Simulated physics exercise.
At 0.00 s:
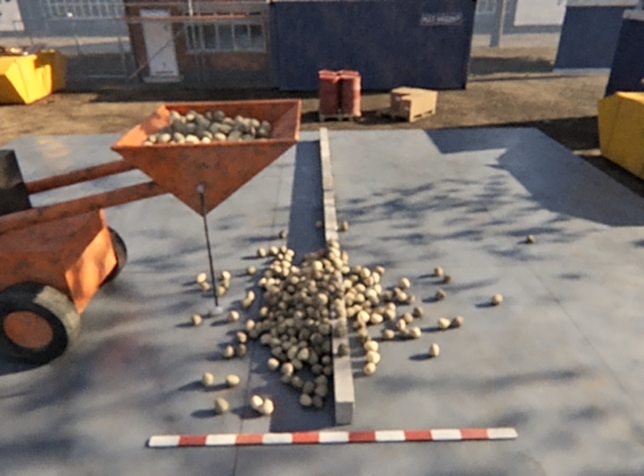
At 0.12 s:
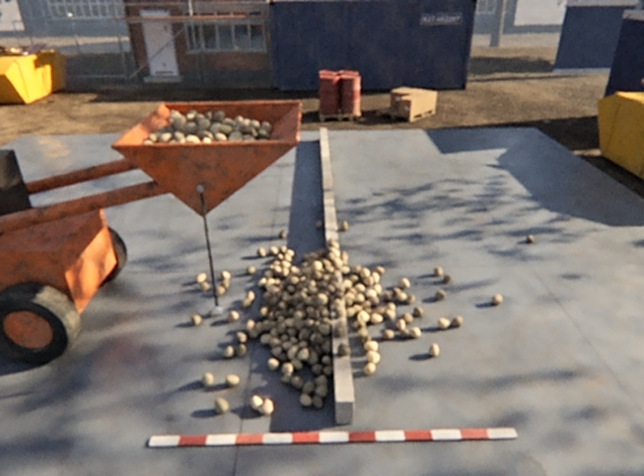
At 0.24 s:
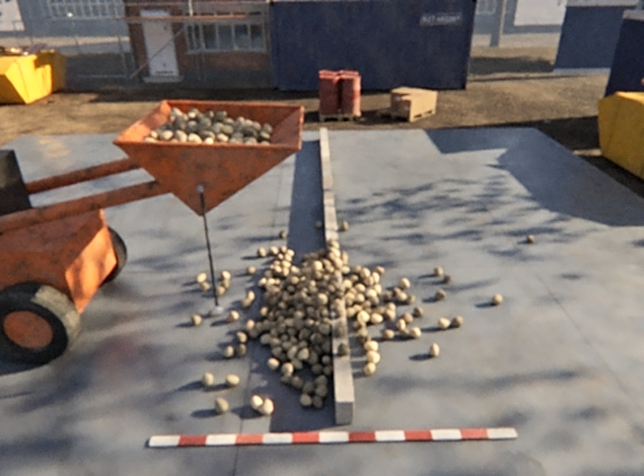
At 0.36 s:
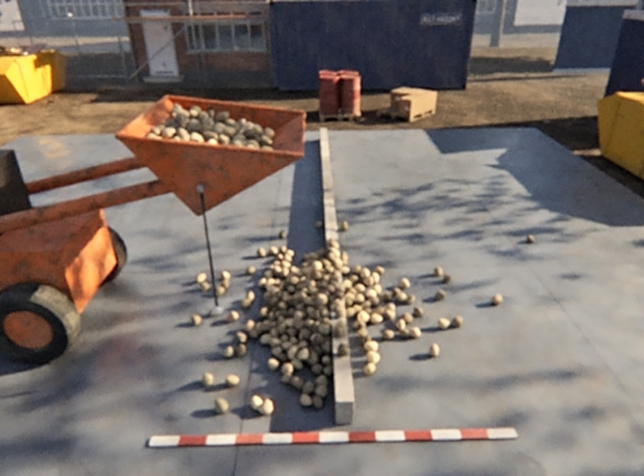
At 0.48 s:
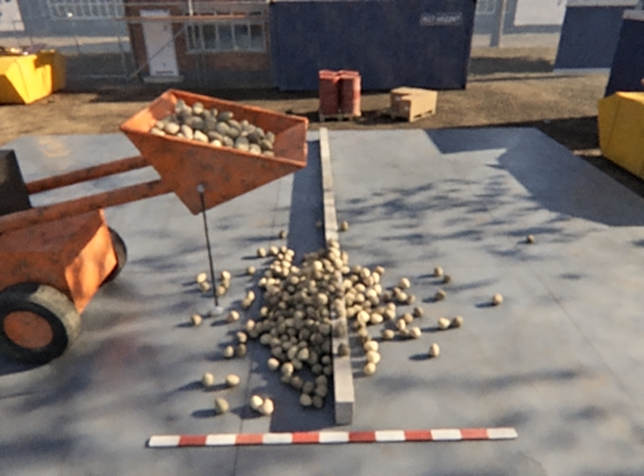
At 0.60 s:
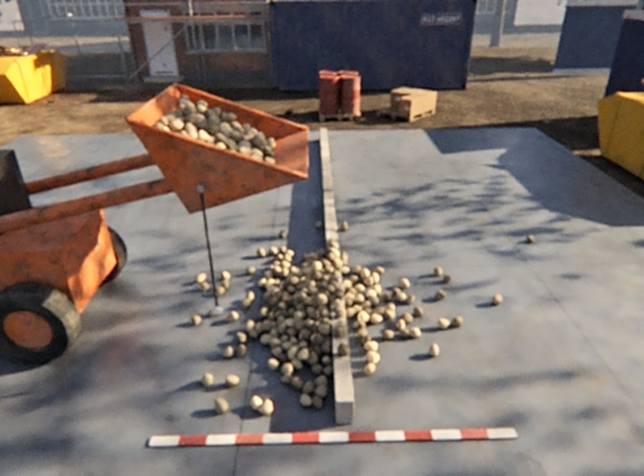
An orange wheeled loader stands at the left of a sunlit grey concrete yard, seen from a raised, still viewpoint, with dark blue containers, yellow skips and red drums behind. Its bucket holds pale rounded stones above a loose pile straddling a grey kerb, behind a red-and-white striped staff. The bucket slowly tilts, its right lip dipping, and the stones inside shift slightly while the pile stays still.
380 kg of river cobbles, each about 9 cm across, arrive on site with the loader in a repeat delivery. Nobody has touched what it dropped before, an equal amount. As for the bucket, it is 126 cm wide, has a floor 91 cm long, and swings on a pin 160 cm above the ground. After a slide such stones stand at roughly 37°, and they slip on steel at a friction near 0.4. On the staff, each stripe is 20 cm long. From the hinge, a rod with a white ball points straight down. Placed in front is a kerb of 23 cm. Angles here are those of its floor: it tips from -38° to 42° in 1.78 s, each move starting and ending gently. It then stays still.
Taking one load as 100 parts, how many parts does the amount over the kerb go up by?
46 parts.
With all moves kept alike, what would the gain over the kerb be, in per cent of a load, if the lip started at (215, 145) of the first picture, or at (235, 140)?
First place: Roughly 0 %; second place: Roughly 0 %.
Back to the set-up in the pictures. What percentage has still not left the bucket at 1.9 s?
Estimate: 25 % remaining inside, roughly.
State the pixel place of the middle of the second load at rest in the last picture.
The middle lies near (329, 300) in the last picture.
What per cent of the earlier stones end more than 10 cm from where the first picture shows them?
Roughly 20 percent.
After 1.3 s the floor is at 30°; in per cent of one load, 99 in the bucket, 84 on this side of the kerb, 16 over the kerb; the foremost stones are at (463, 294).
After 1.9 s the floor is at 42°; in per cent of one load, 24 in the bucket, 150 on this side of the kerb, 25 over the kerb; the foremost stones are at (463, 294).
After 2.2 s the floor is at 42°; in per cent of one load, 0 in the bucket, 148 on this side of the kerb, 51 over the kerb; the foremost stones are at (460, 283).
After 5.0 s the floor is at 42°; in per cent of one load, 0 in the bucket, 137 on this side of the kerb, 63 over the kerb; the foremost stones are at (498, 282). Net gain over the kerb, 46.
